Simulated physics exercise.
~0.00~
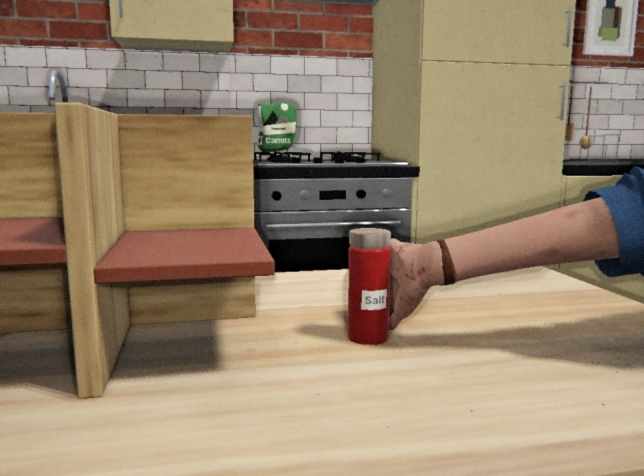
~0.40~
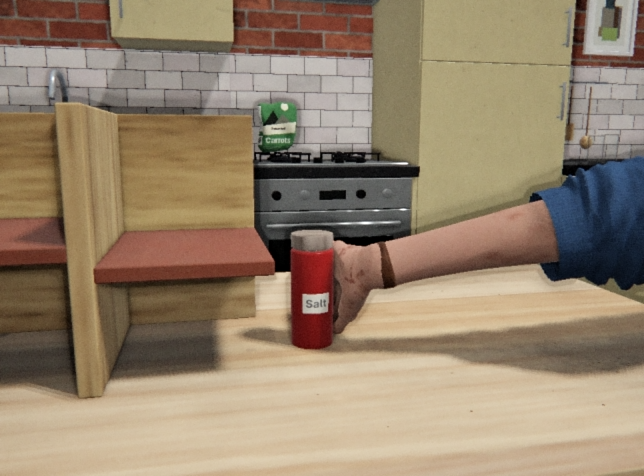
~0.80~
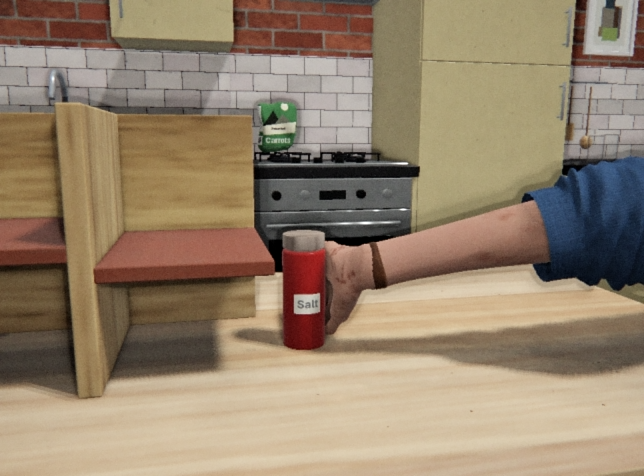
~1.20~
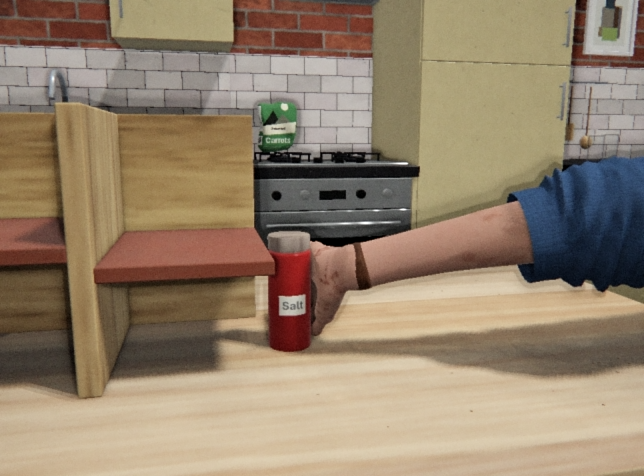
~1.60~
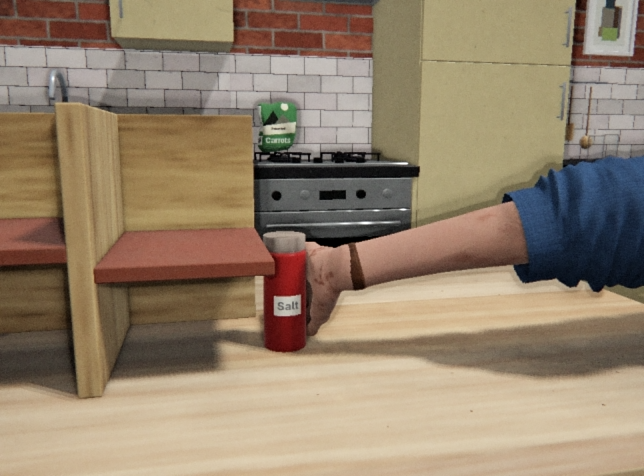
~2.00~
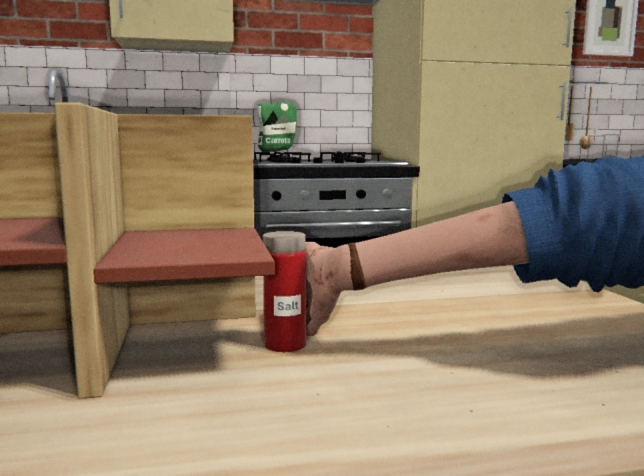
In a kitchen, a hand slides an upright red salt shaker leftward across a wooden table toward a low reddish shelf on a wooden stand. The shaker reaches the shelf's edge and stops there, still upright, with the hand still holding it.
